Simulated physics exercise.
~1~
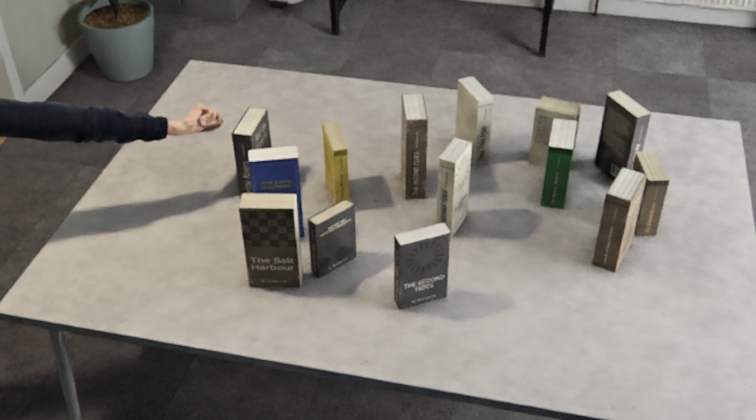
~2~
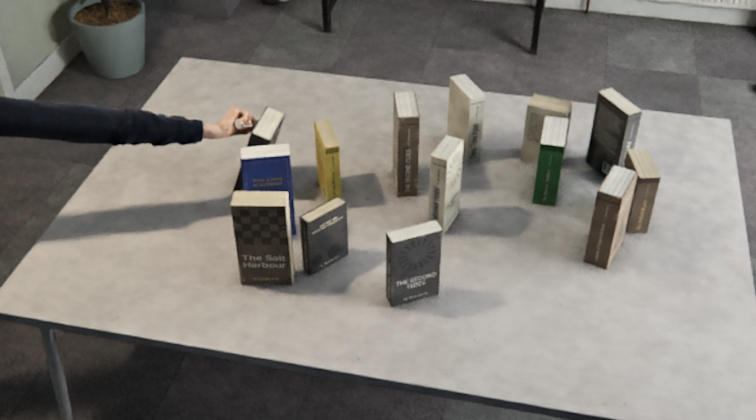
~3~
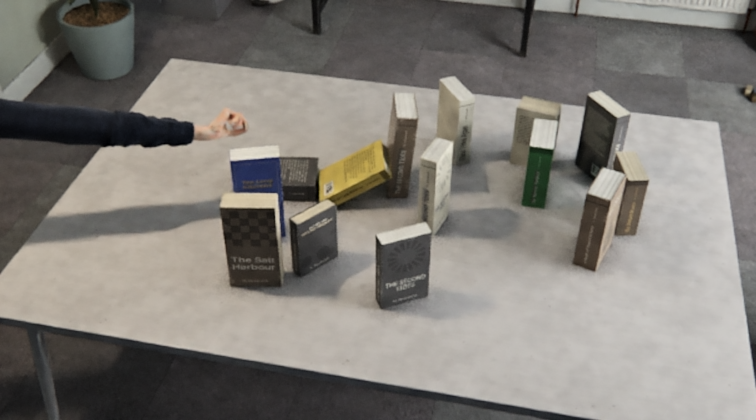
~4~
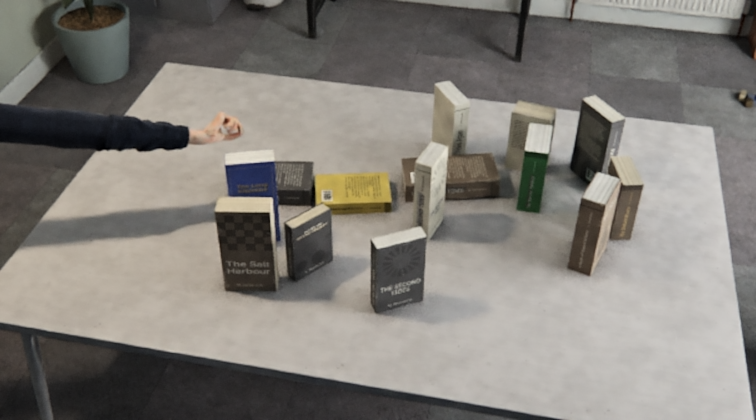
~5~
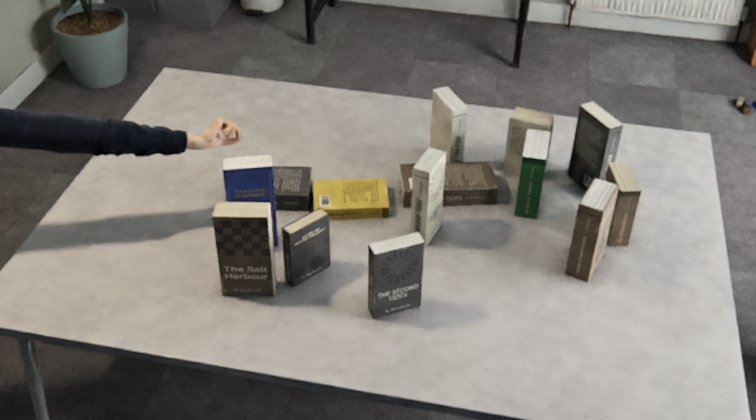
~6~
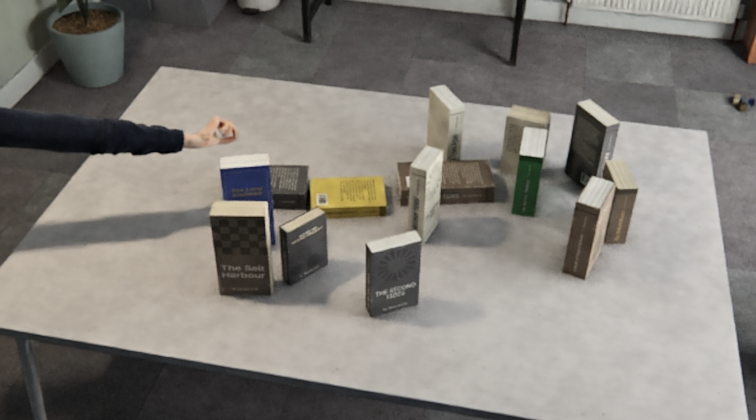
We see a hand push a dark book at the left of a table of standing books; it falls right, toppling the yellow book, which knocks down a brown one. The three lie flat while the green, blue and other books stay standing.
